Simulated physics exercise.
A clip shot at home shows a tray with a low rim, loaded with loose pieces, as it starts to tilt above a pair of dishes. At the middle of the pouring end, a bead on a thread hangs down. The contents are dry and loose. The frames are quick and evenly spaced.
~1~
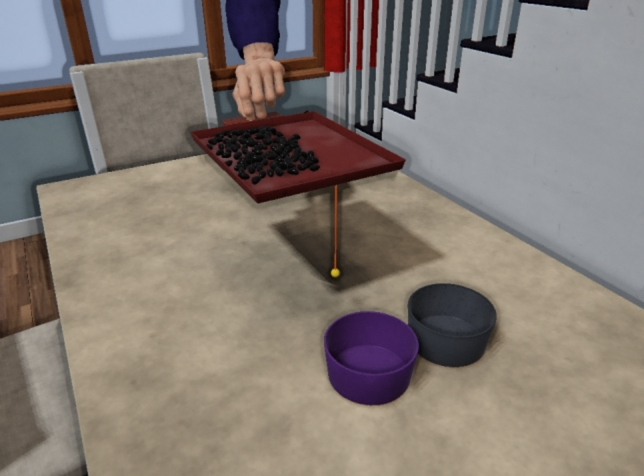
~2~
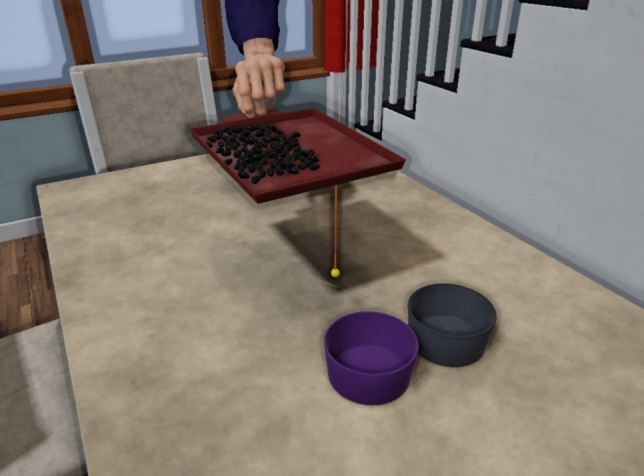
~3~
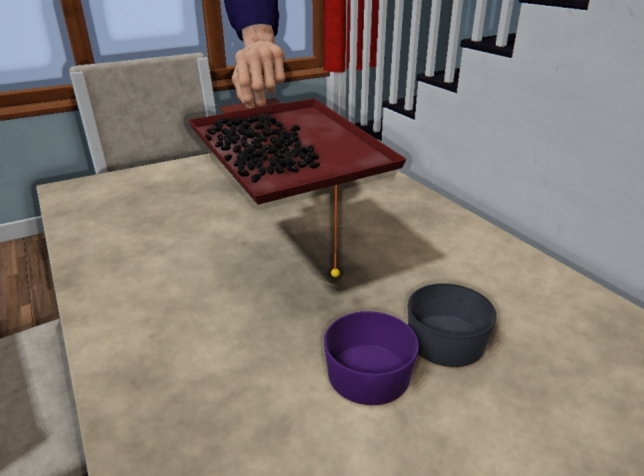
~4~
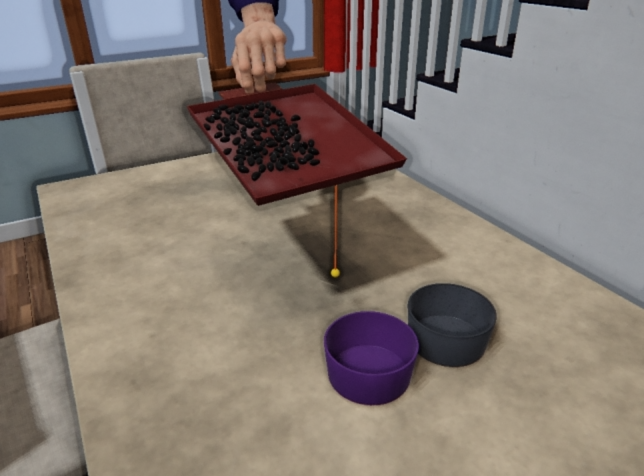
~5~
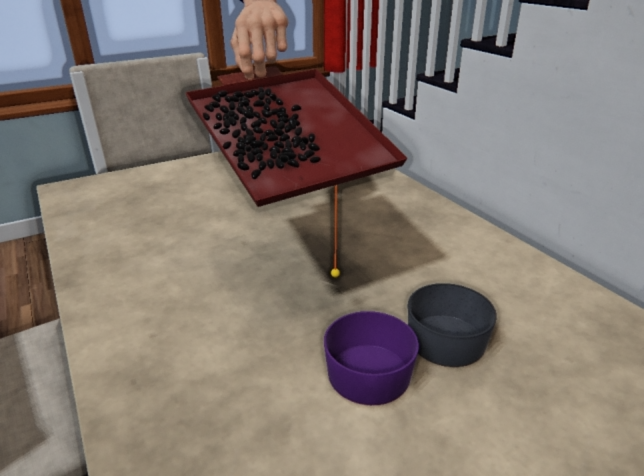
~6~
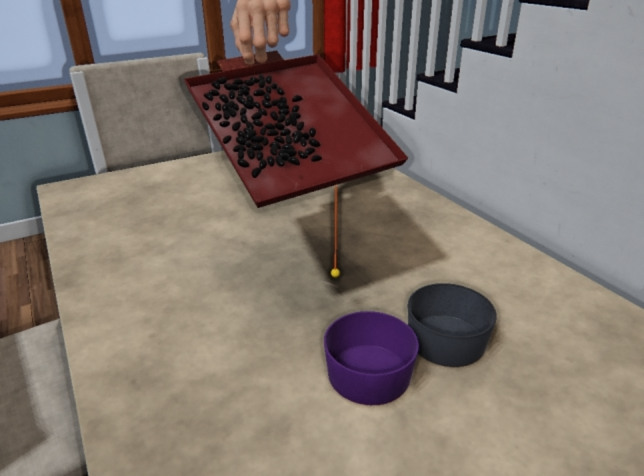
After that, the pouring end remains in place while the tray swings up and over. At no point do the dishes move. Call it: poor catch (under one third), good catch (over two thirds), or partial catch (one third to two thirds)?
Poor catch.
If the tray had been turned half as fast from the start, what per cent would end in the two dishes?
Around 10 percent.
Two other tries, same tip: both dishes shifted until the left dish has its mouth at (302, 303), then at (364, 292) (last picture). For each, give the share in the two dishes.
In turn 70 and 30 in a hundred.
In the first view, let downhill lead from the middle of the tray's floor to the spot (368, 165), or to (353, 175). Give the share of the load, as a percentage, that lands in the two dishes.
Roughly 0 percent first and 10 percent second.
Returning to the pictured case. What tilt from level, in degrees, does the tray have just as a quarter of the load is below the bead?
Roughly 110 degrees of turn.
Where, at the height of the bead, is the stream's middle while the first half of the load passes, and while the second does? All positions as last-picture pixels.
(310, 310) first, (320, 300) later.
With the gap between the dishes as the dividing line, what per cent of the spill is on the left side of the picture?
Close to 100 %.
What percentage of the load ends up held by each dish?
Left dish: 10; right dish: 0 percent.
Just after the last frame, tray tipped steeply; every one on the tray.
A moment on, tray tipped past a quarter turn; roughly two thirds on the tray; just a few in the left dish; just a few in the right dish; about a tenth outside both; roughly a quarter in the air.
Further on, tray tipped past a quarter turn; about a tenth in the left dish; just a few in the right dish; almost all outside both.
When it is over, tray tipped past a quarter turn; about a tenth in the left dish; just a few in the right dish; almost all outside both.
